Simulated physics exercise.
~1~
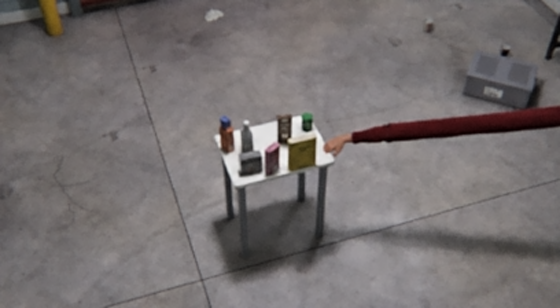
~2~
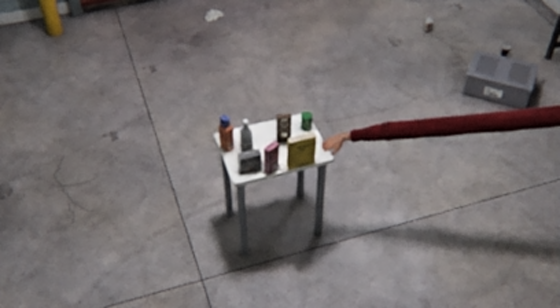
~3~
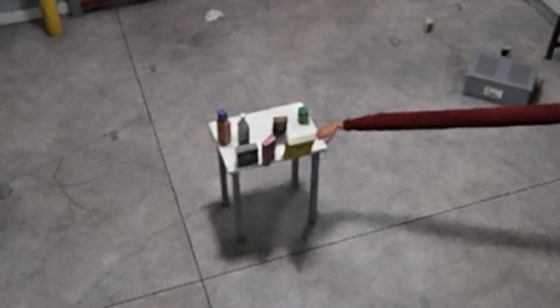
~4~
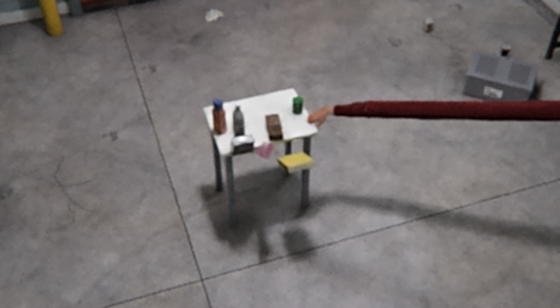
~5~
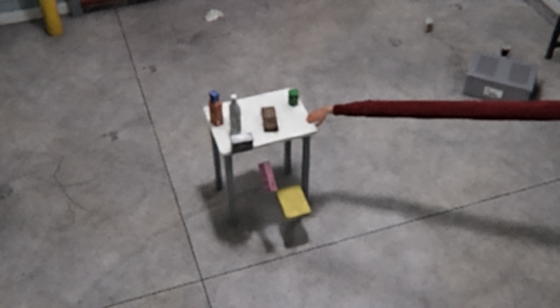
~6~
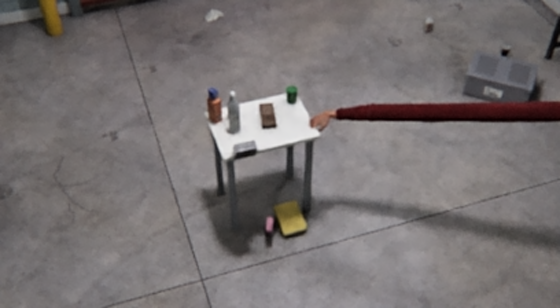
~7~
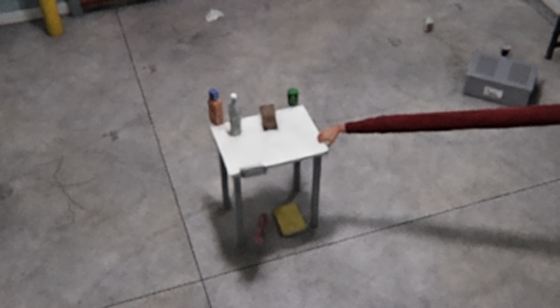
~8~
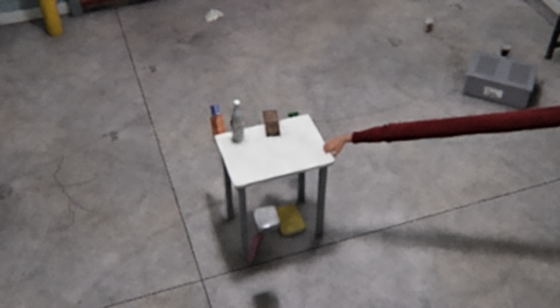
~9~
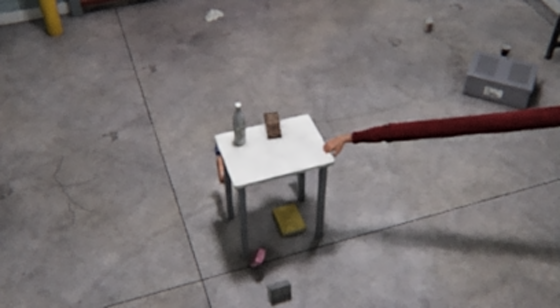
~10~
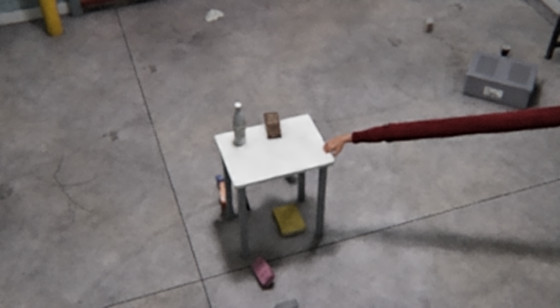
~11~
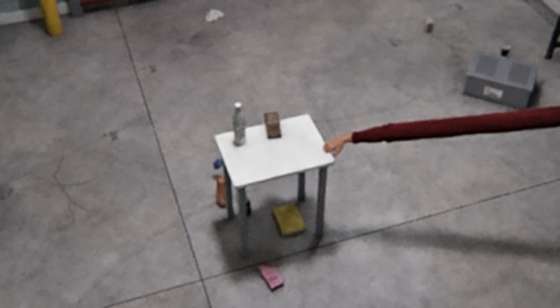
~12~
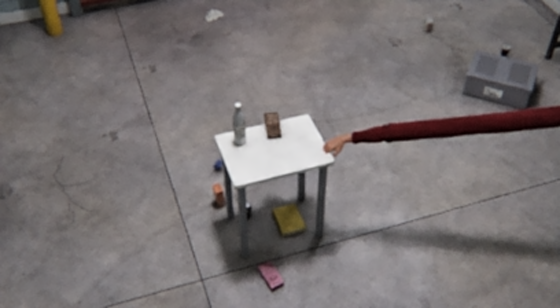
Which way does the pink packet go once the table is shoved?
The pink packet moves down, dropping off the near edge of the table to the floor.
